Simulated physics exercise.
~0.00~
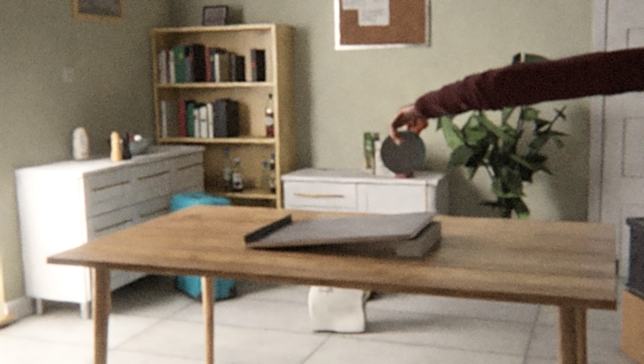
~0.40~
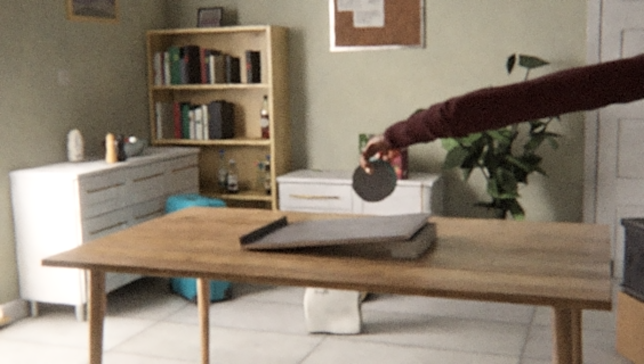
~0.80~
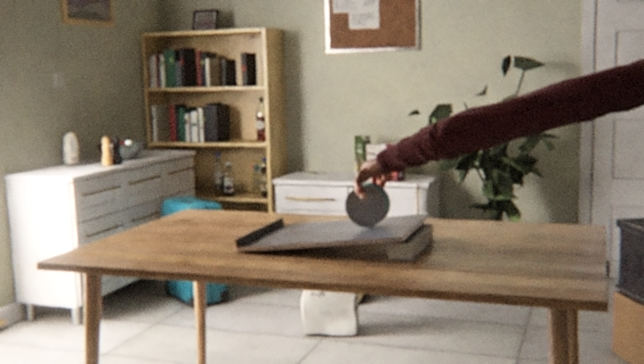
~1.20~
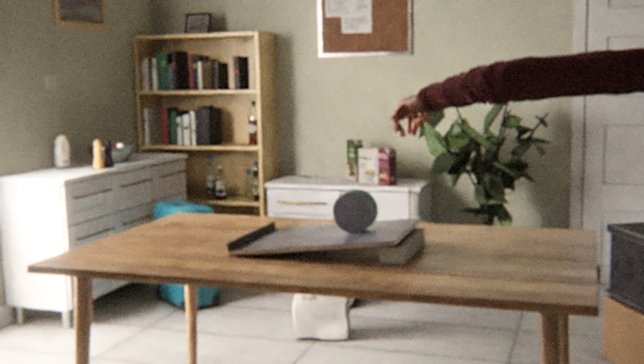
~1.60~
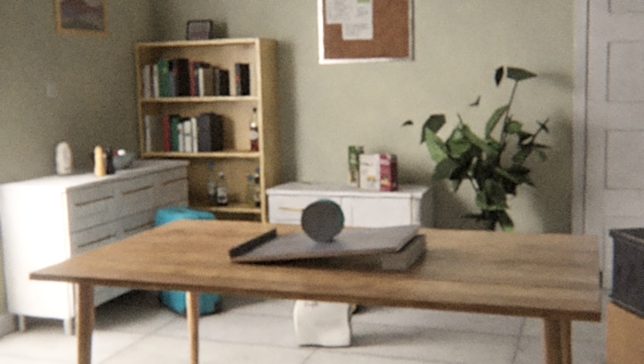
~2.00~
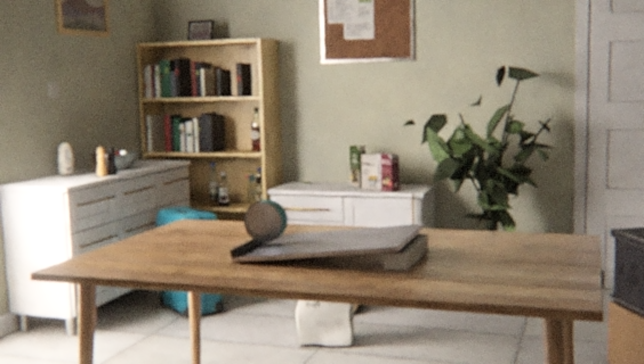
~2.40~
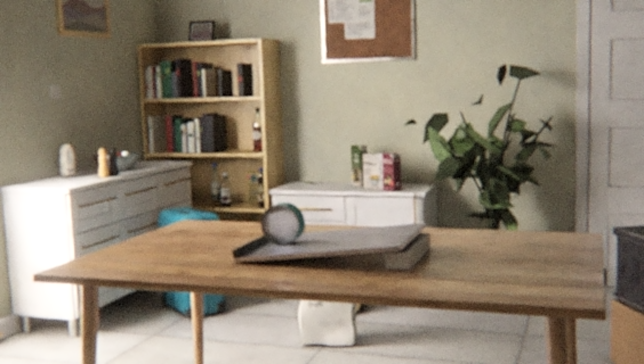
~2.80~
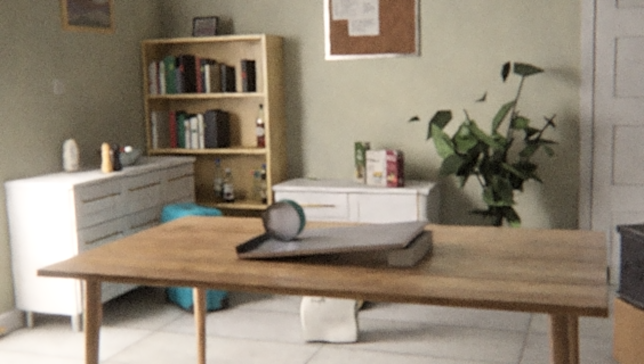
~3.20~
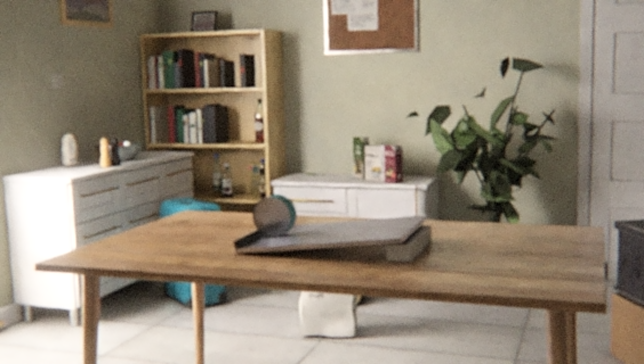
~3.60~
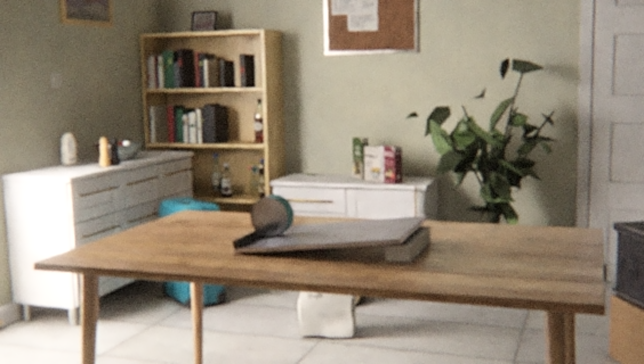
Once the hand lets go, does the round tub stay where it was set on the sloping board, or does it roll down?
It rolls down the slope to the left and ends up near the raised strip at the board's low end.
